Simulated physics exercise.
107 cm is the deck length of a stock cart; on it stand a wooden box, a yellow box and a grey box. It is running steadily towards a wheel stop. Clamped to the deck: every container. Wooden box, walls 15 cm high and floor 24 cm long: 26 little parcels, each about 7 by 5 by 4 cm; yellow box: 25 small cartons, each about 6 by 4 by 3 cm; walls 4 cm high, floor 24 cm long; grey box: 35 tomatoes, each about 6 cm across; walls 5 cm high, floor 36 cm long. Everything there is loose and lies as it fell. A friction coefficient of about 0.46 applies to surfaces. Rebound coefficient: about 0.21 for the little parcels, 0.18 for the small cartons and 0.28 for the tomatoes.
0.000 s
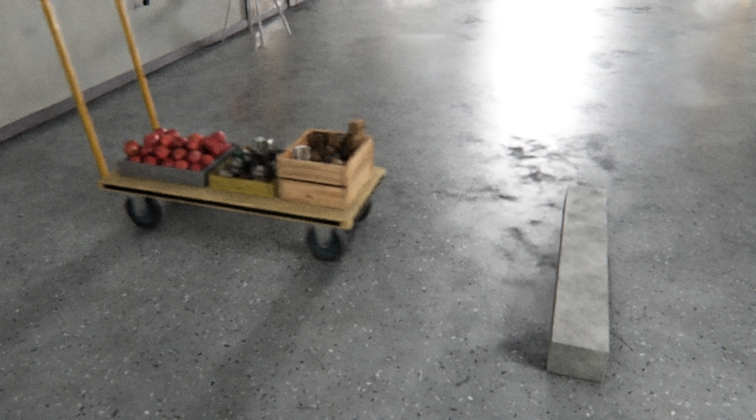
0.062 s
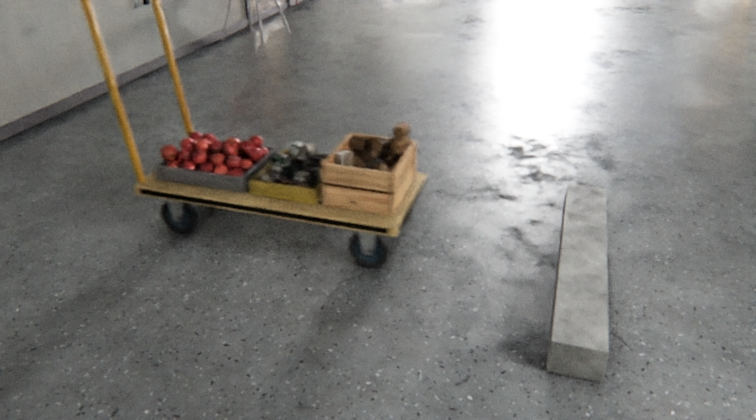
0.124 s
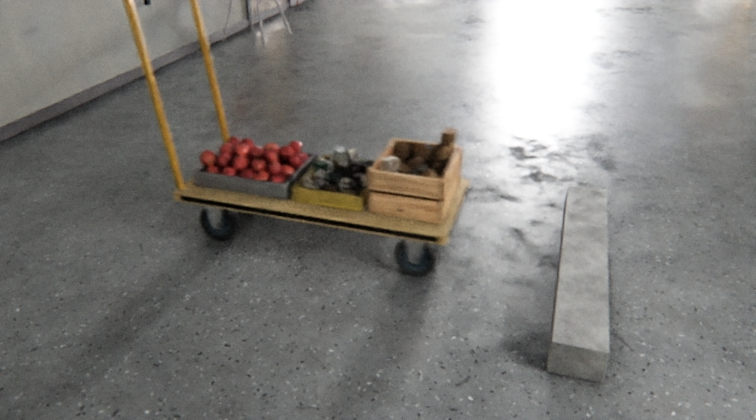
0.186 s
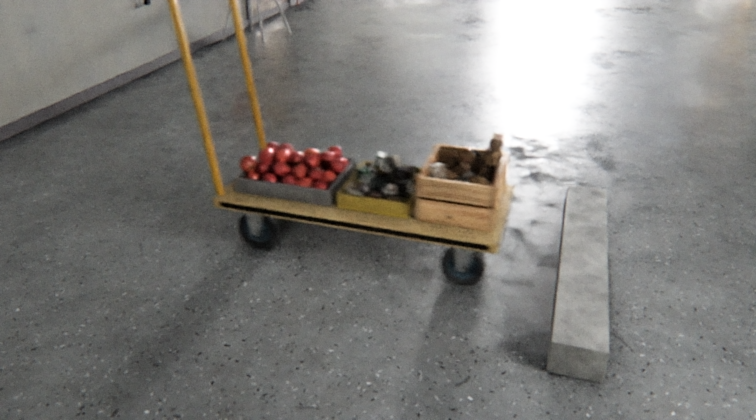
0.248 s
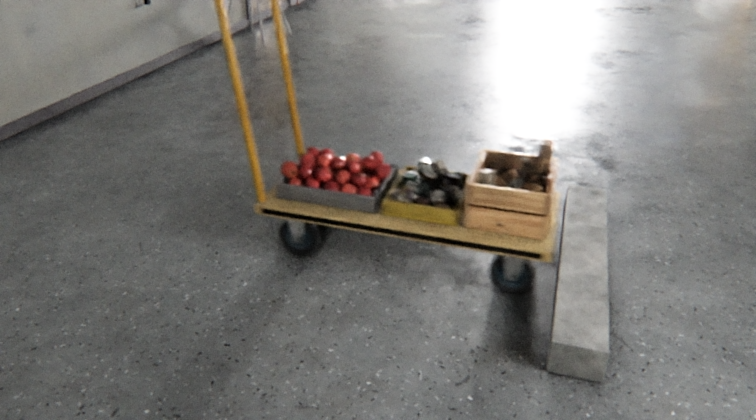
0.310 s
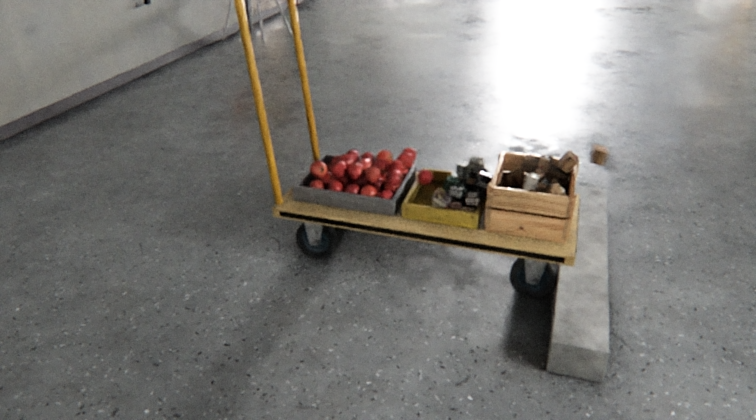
In the video, a flat cart carrying a grey box of tomatoes, a yellow box and a wooden box of small items rolls right across a speckled floor and meets a concrete block, the loose contents shifting forward.
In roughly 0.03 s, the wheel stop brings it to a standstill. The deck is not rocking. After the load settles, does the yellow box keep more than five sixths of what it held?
A sixth is crossed.
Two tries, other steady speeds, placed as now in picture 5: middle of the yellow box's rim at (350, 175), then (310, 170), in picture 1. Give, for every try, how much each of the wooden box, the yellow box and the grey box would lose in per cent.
Losses in order of the tries would be wooden box 0 and 0 %, yellow box 0 and 10 %, grey box 10 and 30 %.
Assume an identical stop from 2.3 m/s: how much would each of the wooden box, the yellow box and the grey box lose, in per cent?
In that case the wooden box sheds 0 per cent of its load, the yellow box 30 per cent, and the grey box 40 per cent.
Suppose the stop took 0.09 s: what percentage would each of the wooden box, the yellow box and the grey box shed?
With that change, wooden box 10 per cent, yellow box 20 per cent, grey box 40 per cent.
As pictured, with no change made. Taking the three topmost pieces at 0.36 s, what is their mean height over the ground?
I'd put it close to 42 cm.
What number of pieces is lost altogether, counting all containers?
Count of pieces - near 25.
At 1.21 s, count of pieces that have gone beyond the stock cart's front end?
Count: Approx. 2.
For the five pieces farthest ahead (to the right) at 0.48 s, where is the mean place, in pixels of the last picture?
They're centred near (595, 198).
After 0.36 s, wooden box 25 in, 1 out, yellow box 23 in, 2 out and grey box 29 in, 6 out.
After 0.48 s, wooden box 25 in, 1 out, yellow box 20 in, 5 out and grey box 21 in, 14 out.
After 0.71 s, wooden box 25 in, 1 out, yellow box 17 in, 8 out and grey box 20 in, 15 out.
Final count (at 1.21 s), wooden box 25 in, 1 out, yellow box 16 in, 9 out and grey box 20 in, 15 out. Asked share, 9 of 25, 36 per cent.
